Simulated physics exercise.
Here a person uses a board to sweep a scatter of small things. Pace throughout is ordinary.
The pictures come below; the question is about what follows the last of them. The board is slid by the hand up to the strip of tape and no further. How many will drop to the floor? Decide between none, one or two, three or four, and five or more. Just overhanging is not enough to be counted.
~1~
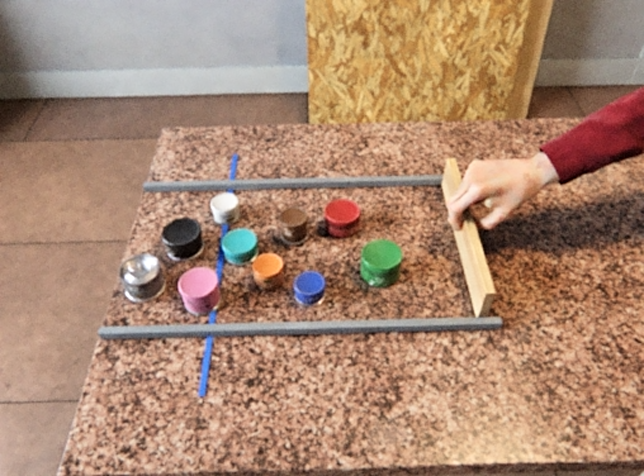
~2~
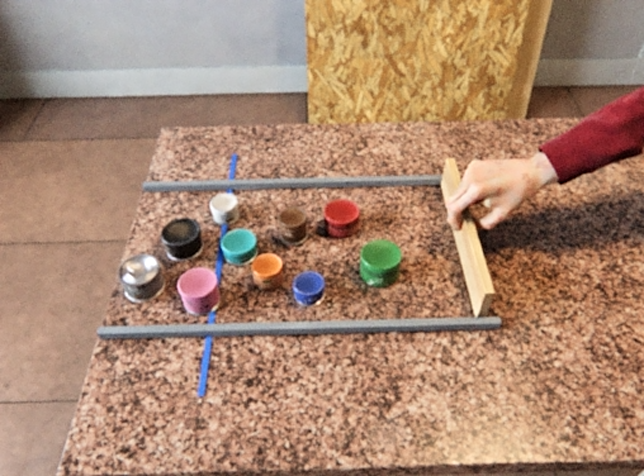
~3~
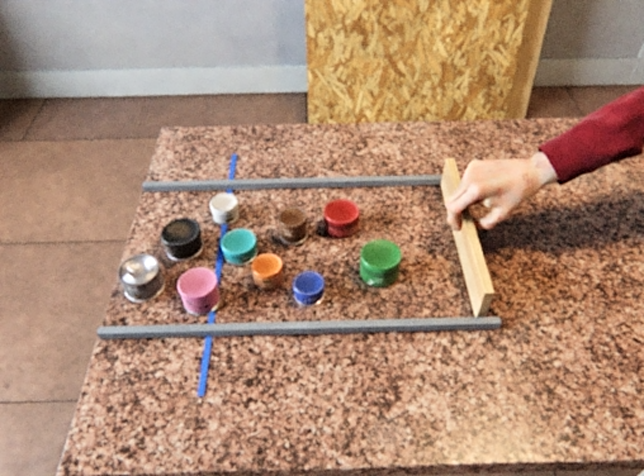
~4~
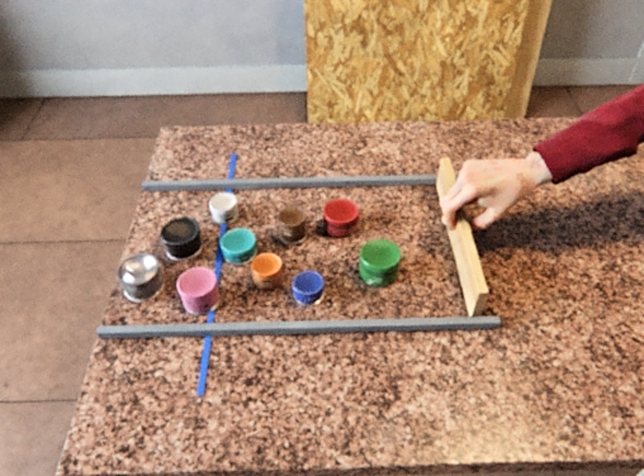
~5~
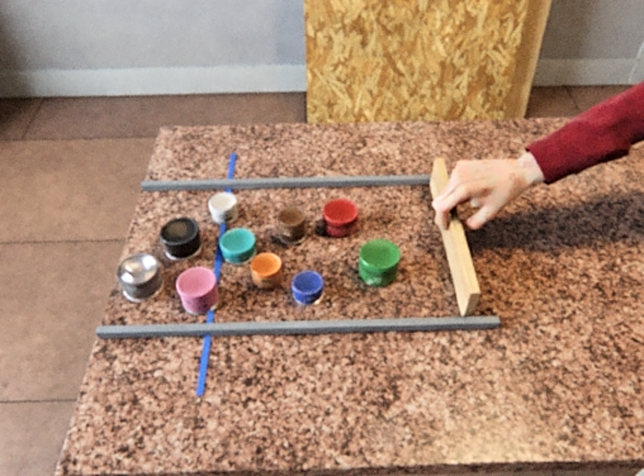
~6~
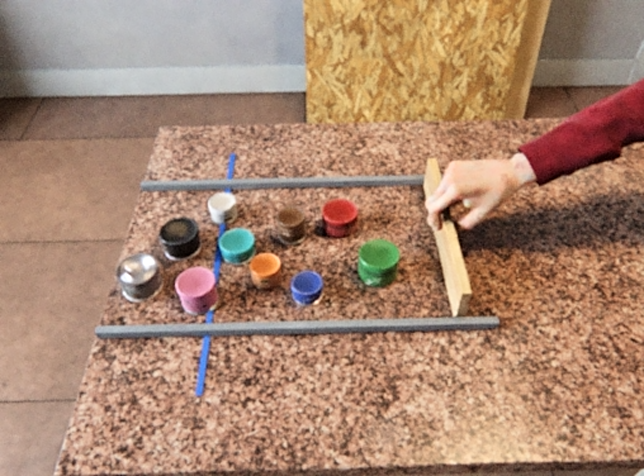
Decision: None.
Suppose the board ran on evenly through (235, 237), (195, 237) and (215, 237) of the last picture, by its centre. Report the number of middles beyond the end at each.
In order, that gives 0, then 1, then 0.
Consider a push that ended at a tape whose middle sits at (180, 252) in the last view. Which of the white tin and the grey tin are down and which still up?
White tin - safe; grey tin - gone.
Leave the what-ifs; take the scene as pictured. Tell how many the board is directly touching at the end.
Number in contact with it: 4.
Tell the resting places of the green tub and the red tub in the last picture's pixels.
Answer: First (195, 263), after that (205, 217).
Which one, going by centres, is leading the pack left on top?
That one is the grey tin.
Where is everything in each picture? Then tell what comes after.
In the first frame, grey tin (143, 278); black pot (183, 239); pink tin (201, 291); board (465, 232); tape (222, 251).
In the second frame, black pot (183, 240); green tub (380, 264).
In the third frame, pink tin (200, 292); white tin (225, 209).
In the fourth frame, grey tin (141, 277); red tub (341, 218).
In the fifth frame, black pot (181, 239); brown tin (292, 225).
In the sixth frame, grey tin (140, 277); black pot (181, 239); pink tin (198, 291); board (445, 232); tape (219, 251).
Early on, none off yet; grey tin at rest near (140, 277); black pot at rest near (181, 239); pink tin at rest near (198, 291).
Finally, the number that fall off is zero.
